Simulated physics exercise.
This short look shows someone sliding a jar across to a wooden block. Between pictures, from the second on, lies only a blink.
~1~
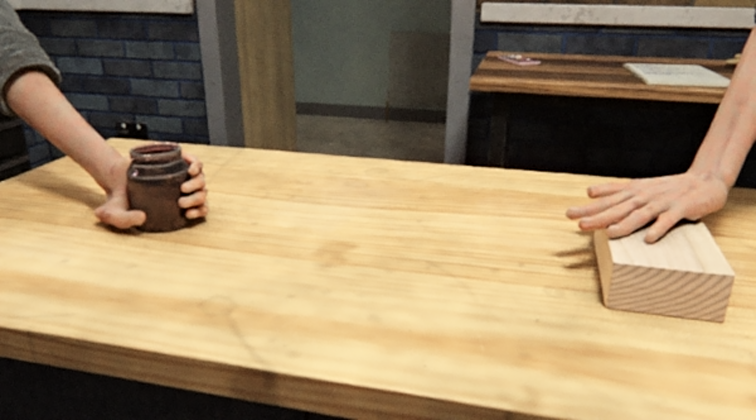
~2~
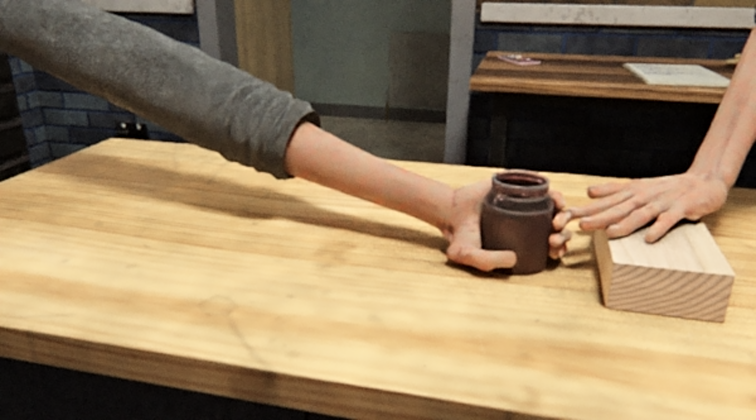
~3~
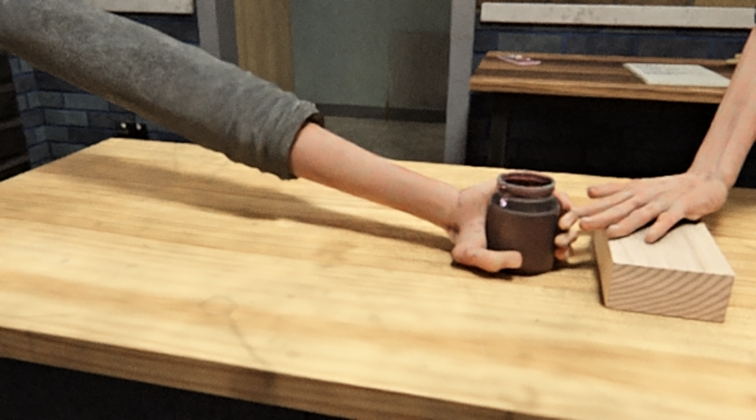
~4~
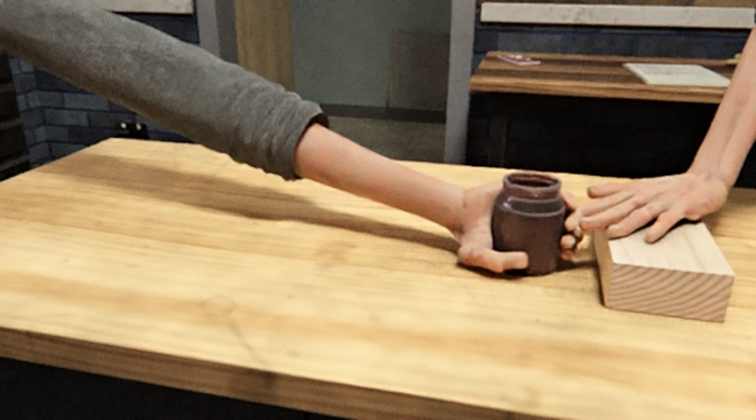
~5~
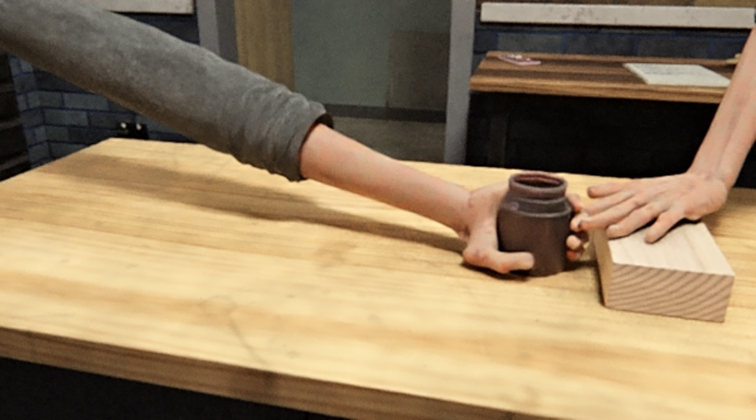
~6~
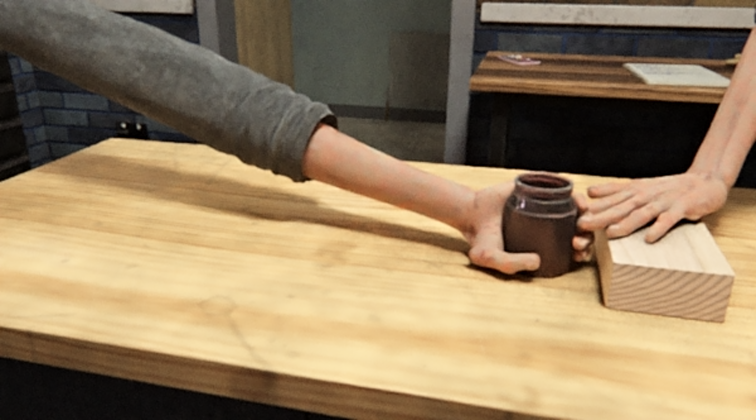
A room with dark blue brick walls holds a pale wooden table, seen from slightly above and in front by a camera that stays still. A hand grips a dark brown jar at the left, while another hand rests on a light wooden block at the right. The grey-sleeved arm reaches across with the jar, now close to the block, then slides it slightly further right in tiny shifts.
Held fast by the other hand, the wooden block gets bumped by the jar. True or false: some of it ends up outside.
False.
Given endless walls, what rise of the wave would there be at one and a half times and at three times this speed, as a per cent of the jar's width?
Roughly 15 and 25 percent.
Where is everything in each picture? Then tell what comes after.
At rest; jar (160, 184) nearly full; wooden block (654, 255), in the first frame.
Under way; jar nearly full, surface at (520, 187), in the second frame.
Moved on by about 5 px; jar (522, 219) nearly full, in the third frame.
Moved on by about 5 px; jar nearly full, surface at (532, 188), in the fourth frame.
Moved on by about 5 px; jar (534, 220) nearly full, in the fifth frame.
Moved on by about 5 px; jar nearly full, surface at (543, 189); wooden block (654, 255), in the sixth frame.
Soon after, the jar meets the wooden block.
Later, the red wine surges up the wall; the wave climbs under half way to the rim.
In the end, the jar stands at the wooden block; nothing has left it.
